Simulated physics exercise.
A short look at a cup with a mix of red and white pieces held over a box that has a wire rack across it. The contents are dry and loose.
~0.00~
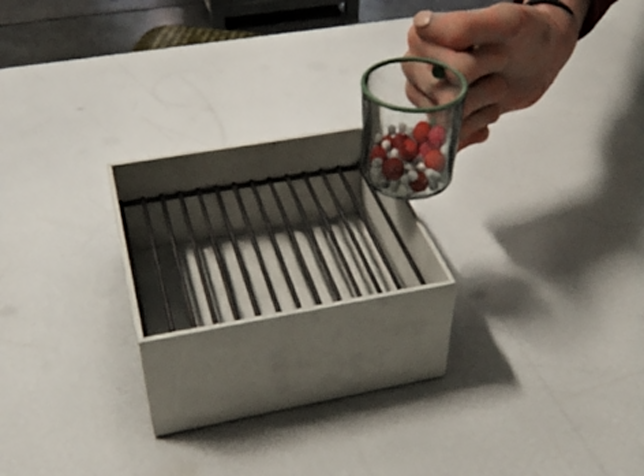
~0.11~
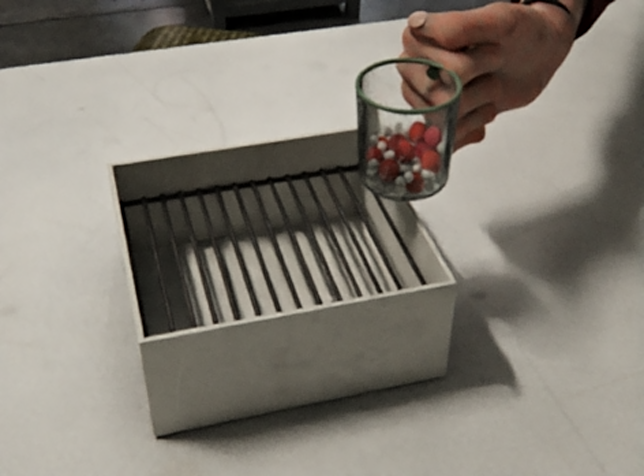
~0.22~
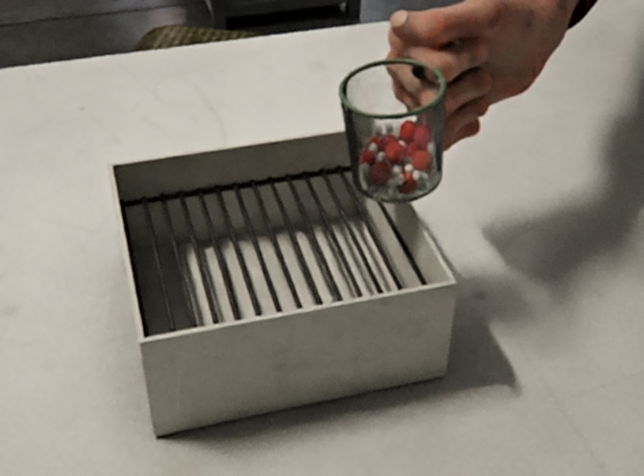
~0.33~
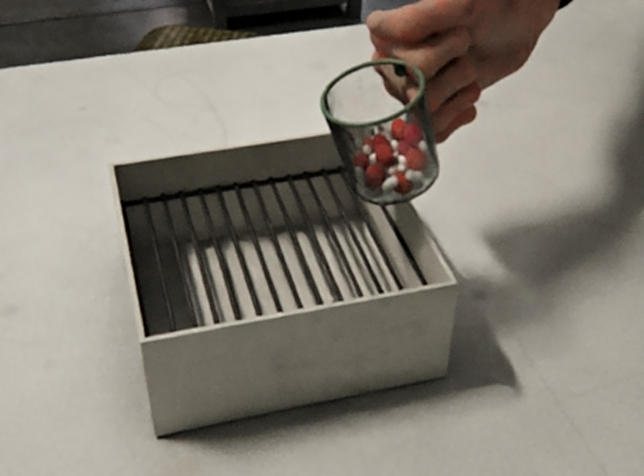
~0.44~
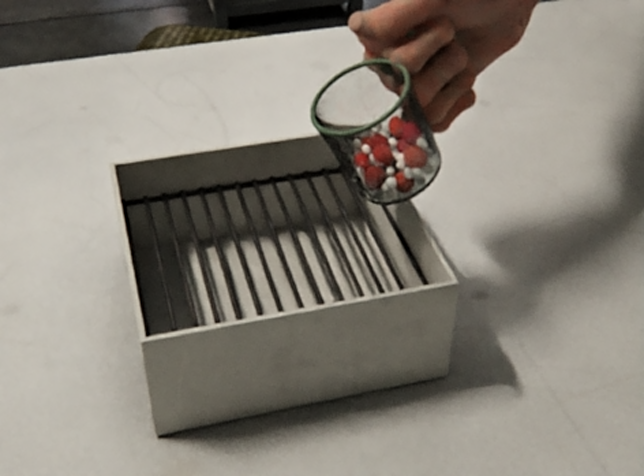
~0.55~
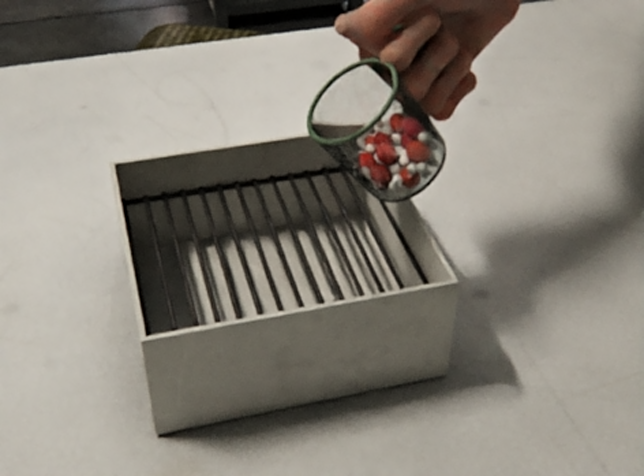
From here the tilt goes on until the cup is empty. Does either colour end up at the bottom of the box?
The red pieces rest on the wires; the white pieces fall between the wires.
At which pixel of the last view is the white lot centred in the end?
Around (303, 289).
After 0.88 s, red ones, the whole lot in the cup; white ones, the whole lot in the cup.
After 1.24 s, red ones, the whole lot in the cup; white ones, the whole lot in the cup.
After 1.66 s, red ones, the whole lot on or over the wires; white ones, near half on or over the wires, near half under the rack.
In the end (2.9 s), red ones, the whole lot on the wires, none at all under the rack; white ones, the whole lot under the rack.
